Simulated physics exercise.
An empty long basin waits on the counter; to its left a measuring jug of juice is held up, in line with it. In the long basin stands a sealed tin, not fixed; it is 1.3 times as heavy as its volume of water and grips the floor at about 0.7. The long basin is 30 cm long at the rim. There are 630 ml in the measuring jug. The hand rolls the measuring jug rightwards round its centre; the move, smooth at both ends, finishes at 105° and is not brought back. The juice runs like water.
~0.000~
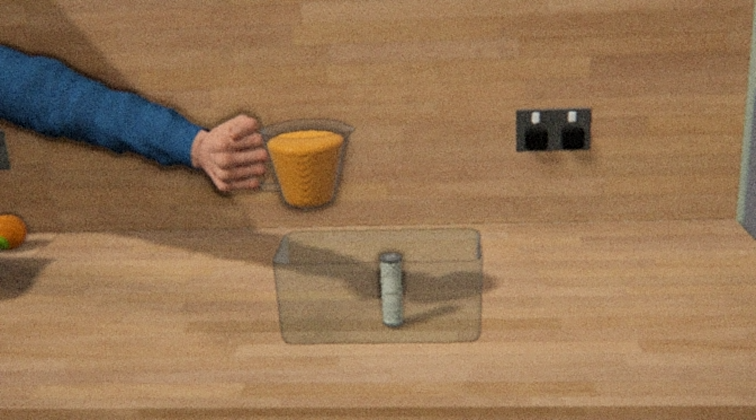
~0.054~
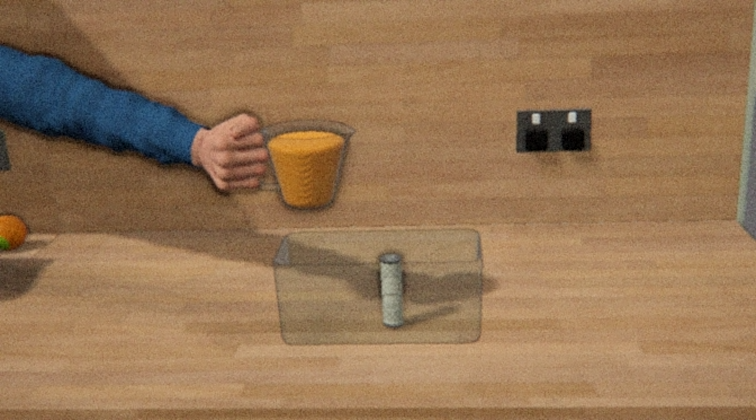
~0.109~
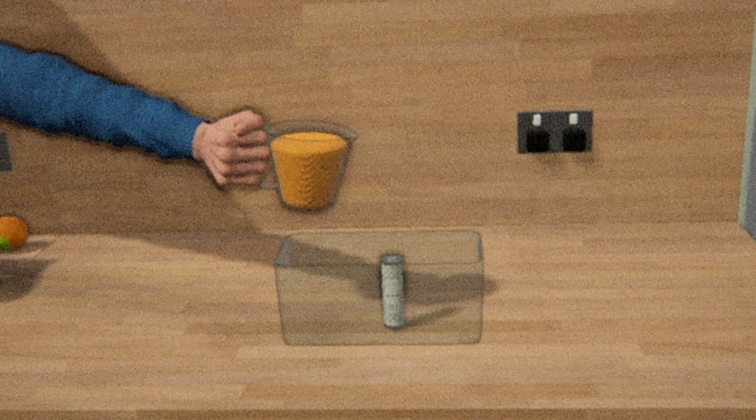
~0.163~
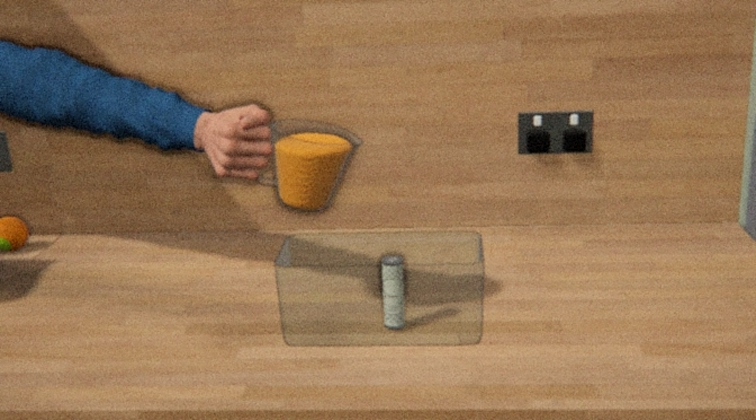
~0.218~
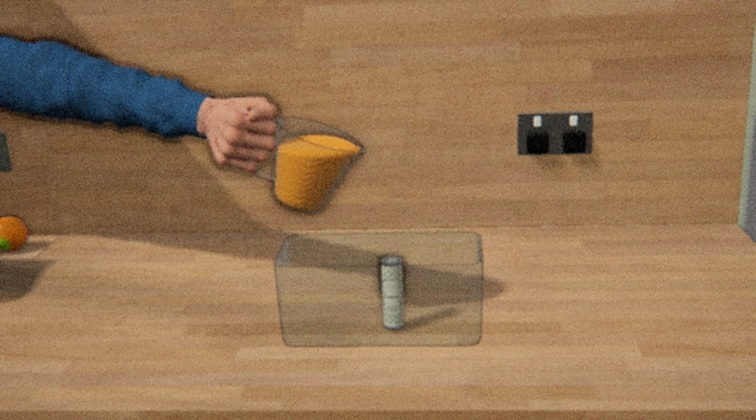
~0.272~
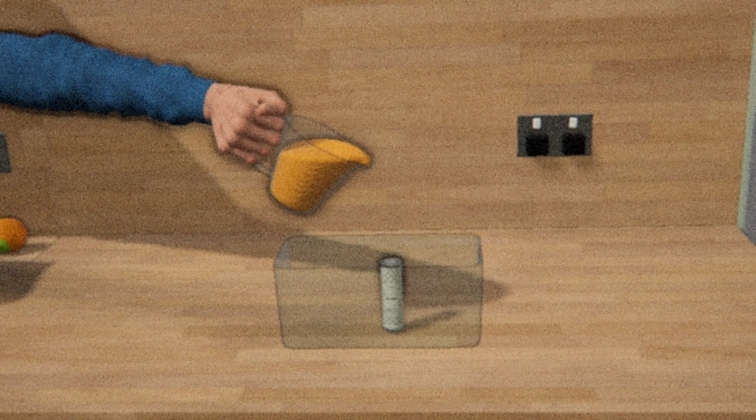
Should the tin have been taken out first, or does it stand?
The tin falls.
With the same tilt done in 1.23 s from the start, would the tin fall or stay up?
The tin stays up.
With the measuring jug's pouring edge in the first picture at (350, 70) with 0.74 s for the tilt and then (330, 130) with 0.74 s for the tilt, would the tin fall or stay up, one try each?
First it remains upright; then it falls.
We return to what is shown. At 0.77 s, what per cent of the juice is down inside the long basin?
Some 88 per cent.
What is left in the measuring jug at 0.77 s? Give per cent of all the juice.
Near 4 in a hundred.
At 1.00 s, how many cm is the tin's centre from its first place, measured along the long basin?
Some 5 cm.
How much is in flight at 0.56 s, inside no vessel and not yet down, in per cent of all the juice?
Near 26 in a hundred.
By 0.56 s the tilt is 91° and 43 per cent is still to pour; the tin stands where it began.
By 0.77 s the tilt is 105° and 4 per cent is still to pour; the tin stands where it began.
By 1.00 s the tilt is 105° and 0 per cent is still to pour; the tin leans 52°.
By 1.24 s the tilt is 105° and 0 per cent is still to pour; the tin lies on its side.
At rest the tin lies on its side.
